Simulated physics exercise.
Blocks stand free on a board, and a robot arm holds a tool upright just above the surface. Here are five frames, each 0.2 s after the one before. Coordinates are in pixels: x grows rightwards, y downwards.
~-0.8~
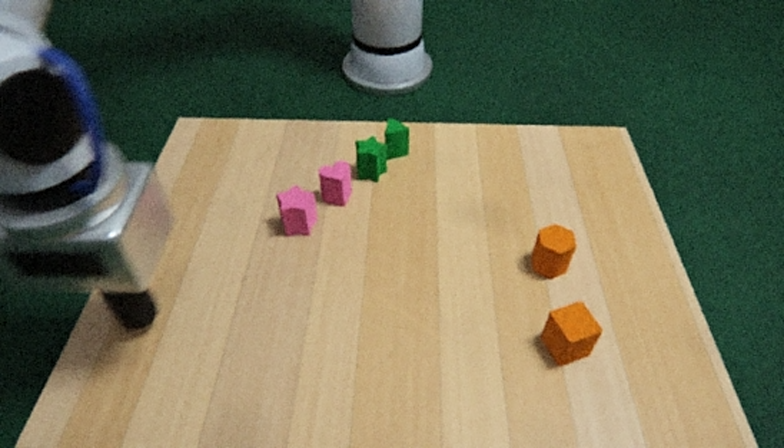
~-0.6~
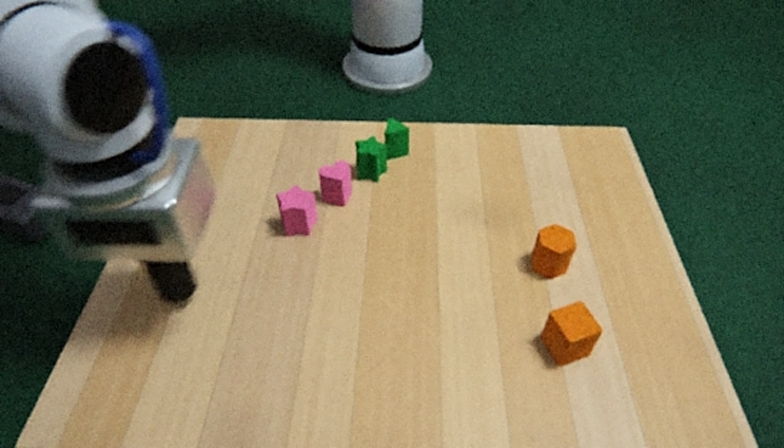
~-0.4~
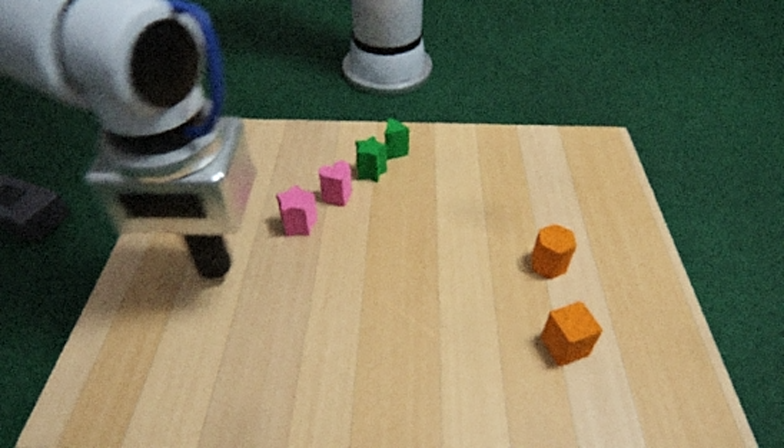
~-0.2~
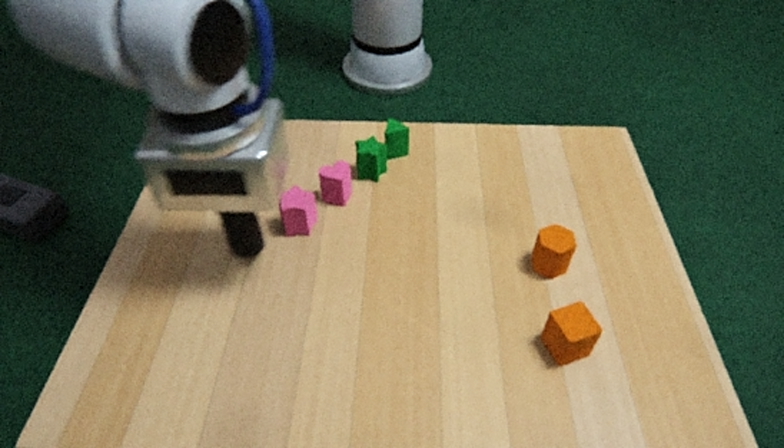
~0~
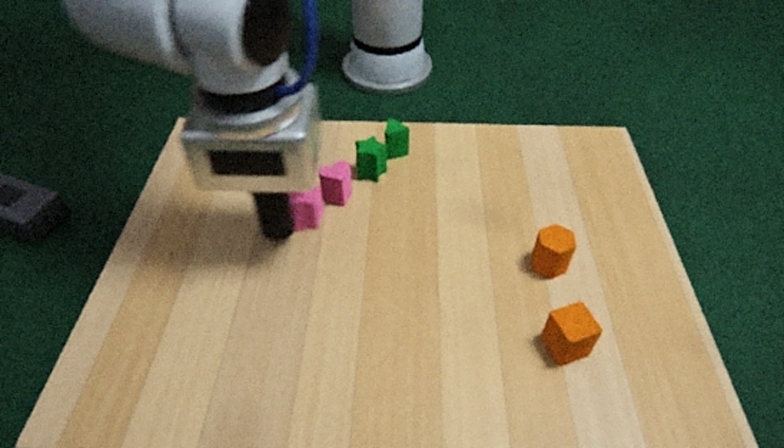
A pale striped wooden board lies on a dark green surface, seen from above and in front by a still camera. Two pink blocks and two green ones form a slanting line toward the upper left, two orange blocks sit at the right, and a white cylindrical base stands behind. From the left, a robot arm moves its dark upright tool right and away from the viewer, nudging the nearest pink block slightly.
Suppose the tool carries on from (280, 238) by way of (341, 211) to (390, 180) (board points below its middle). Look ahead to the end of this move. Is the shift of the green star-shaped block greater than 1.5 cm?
My answer is yes.
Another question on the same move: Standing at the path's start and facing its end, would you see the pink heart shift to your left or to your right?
It will end up to the left.
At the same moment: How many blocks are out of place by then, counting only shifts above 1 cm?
The number will come to 3 or more.
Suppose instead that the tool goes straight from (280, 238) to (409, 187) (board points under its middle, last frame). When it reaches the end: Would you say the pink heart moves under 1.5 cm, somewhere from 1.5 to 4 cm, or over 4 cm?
Final distance: More than 4 cm.
What follows on the original path. One third of the way, tool (322, 210); pink star-shaped block (333, 172), turned 45° anticlockwise; pink heart (350, 156), turned 30° clockwise; green star-shaped block (376, 142).
Two thirds of the way, tool (359, 191); pink star-shaped block (345, 156), turned 95° anticlockwise; pink heart (359, 140), turned 85° clockwise; green star-shaped block (384, 138), turned 20° anticlockwise; green triangular piece (397, 125).
At the end, tool (390, 171); pink star-shaped block (346, 154), turned 115° anticlockwise; pink heart (359, 137), turned 105° clockwise; green star-shaped block (384, 136), turned 25° anticlockwise; green triangular piece (398, 123).
